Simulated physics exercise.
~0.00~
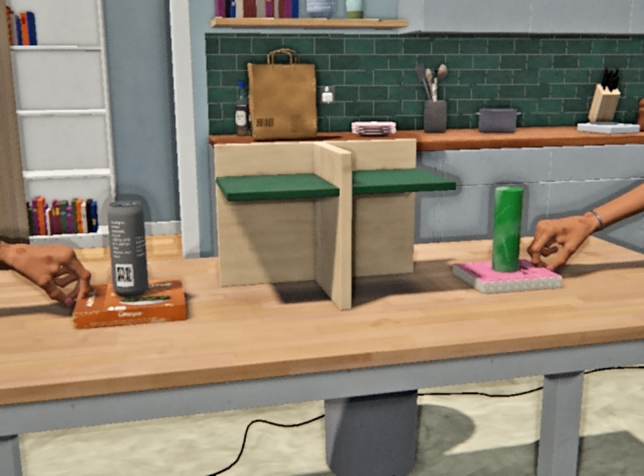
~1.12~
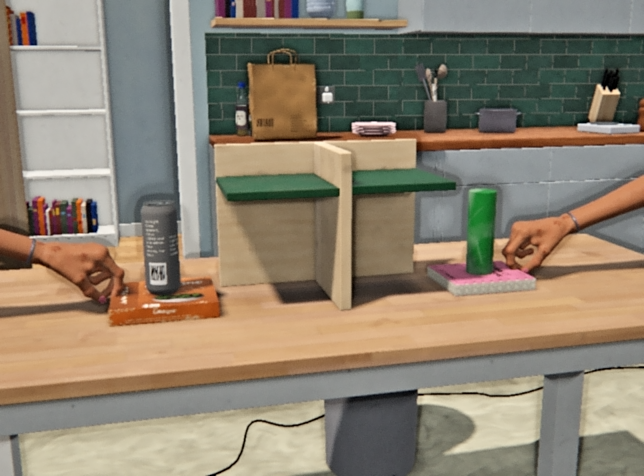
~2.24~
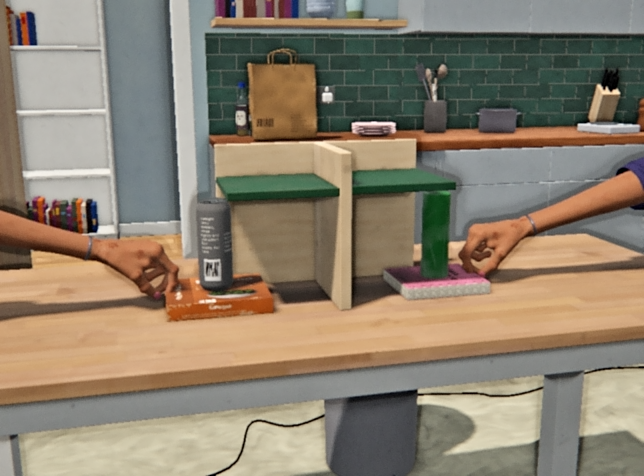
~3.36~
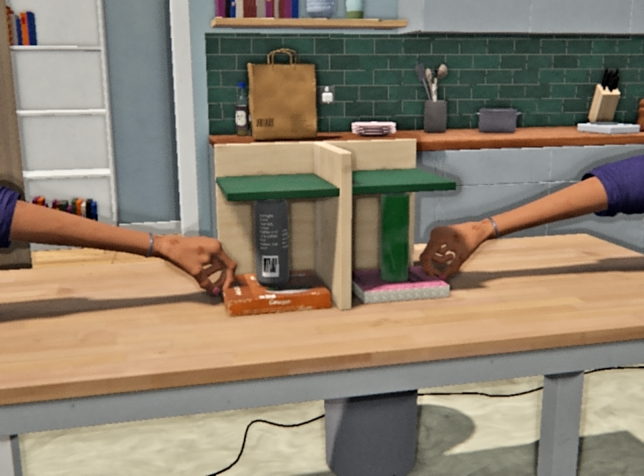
In a kitchen, two hands slide a grey can and green candle beneath green shelves.
